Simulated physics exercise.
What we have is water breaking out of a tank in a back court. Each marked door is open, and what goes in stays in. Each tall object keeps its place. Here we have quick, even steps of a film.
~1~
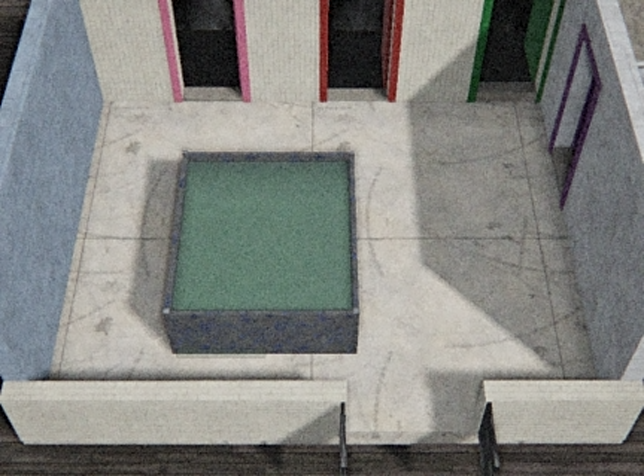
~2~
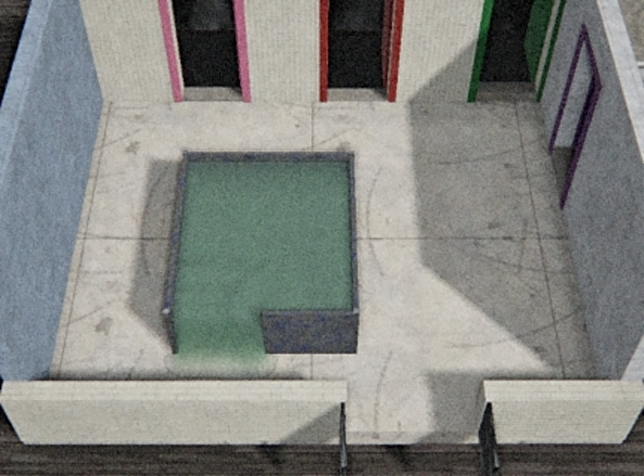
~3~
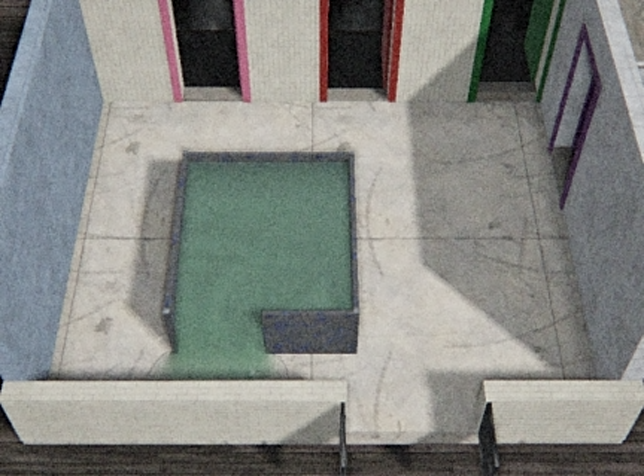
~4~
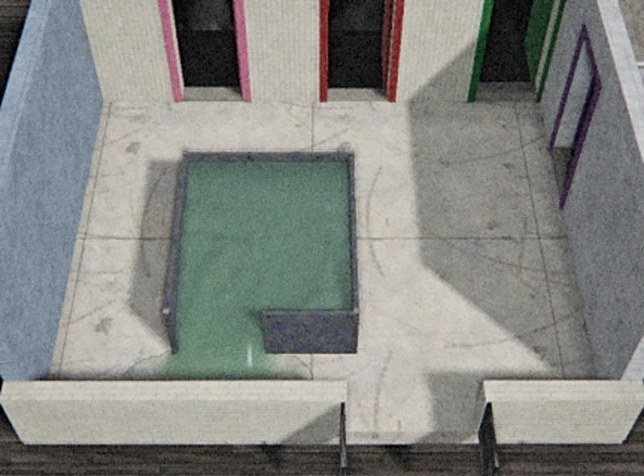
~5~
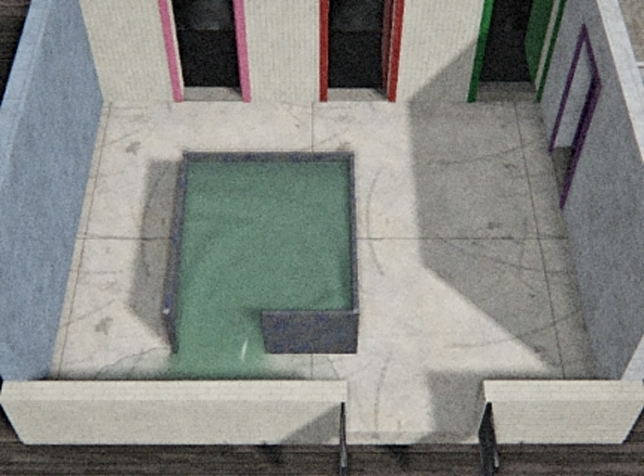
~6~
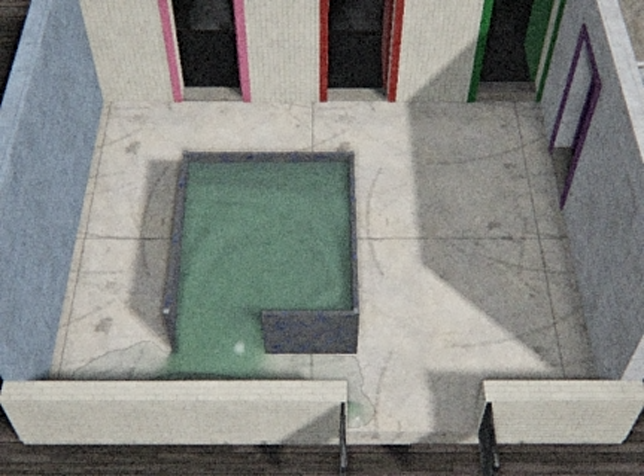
Green water sits in a dark-walled tank in a pale concrete courtyard, seen from above and in front by a still camera. Pink, red and green doorways line the cream back wall, a purple-edged opening is at right, a blue-grey wall at left, and a low wall with a gap in front. The tank's front left side opens, and water pours out toward the low wall, then spreads thinly left and right.
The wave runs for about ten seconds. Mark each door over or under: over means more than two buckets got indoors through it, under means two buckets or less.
Purple door - under, pink door - over, green door - under, red door - over.
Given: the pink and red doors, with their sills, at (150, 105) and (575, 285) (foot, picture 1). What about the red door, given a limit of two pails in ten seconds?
The red door is swamped.
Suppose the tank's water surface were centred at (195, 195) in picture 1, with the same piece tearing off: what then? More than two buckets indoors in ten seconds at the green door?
As far as I can tell, green gets swamped.
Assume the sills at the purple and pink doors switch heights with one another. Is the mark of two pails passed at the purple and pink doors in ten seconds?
I'd say purple door gets too much while pink door gets too much.
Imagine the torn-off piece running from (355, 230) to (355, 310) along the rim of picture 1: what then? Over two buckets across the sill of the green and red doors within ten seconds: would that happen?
Against the threshold, green beats it and red beats it.
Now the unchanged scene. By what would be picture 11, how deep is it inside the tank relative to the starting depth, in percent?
Roughly 72 per cent.
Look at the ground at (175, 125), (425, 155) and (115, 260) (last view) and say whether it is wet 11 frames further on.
Result, in the order given: Not wetted / not wetted / wetted.
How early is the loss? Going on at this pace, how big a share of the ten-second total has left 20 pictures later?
Near 15 in a hundred.
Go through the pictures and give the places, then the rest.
In the first frame, the water tank at (266, 232) is whole and still.
In the second frame, the front is at (268, 367), out from the gap at (220, 336).
In the third frame, the front is at a hidden place, out from the gap at (220, 338).
In the fourth frame, the front is at a hidden place, out from the gap at (220, 340).
In the fifth frame, water pours out at (220, 340) and has run to a hidden place.
In the sixth frame, water pours out at (220, 339) and has run to a hidden place.
A moment on, water covers 25 % of the floor; the purple door not reached, the pink door not reached, the green door not reached, the red door not reached.
Next, water covers 45 % of the floor; the purple door not reached, the pink door not reached, the green door not reached, the red door not reached.
Then, water covers 65 % of the floor; the purple door wet at the sill, nothing in, the pink door over two buckets in, the green door not reached, the red door not reached.
Later, water covers 90 % of the floor; the purple door wet at the sill, nothing in, the pink door far over two buckets in, the green door wet at the sill, nothing in, the red door under two buckets in.
In the end, water covers 100 % of the floor; the purple door wet at the sill, nothing in, the pink door far over two buckets in, the green door wet at the sill, nothing in, the red door far over two buckets in.
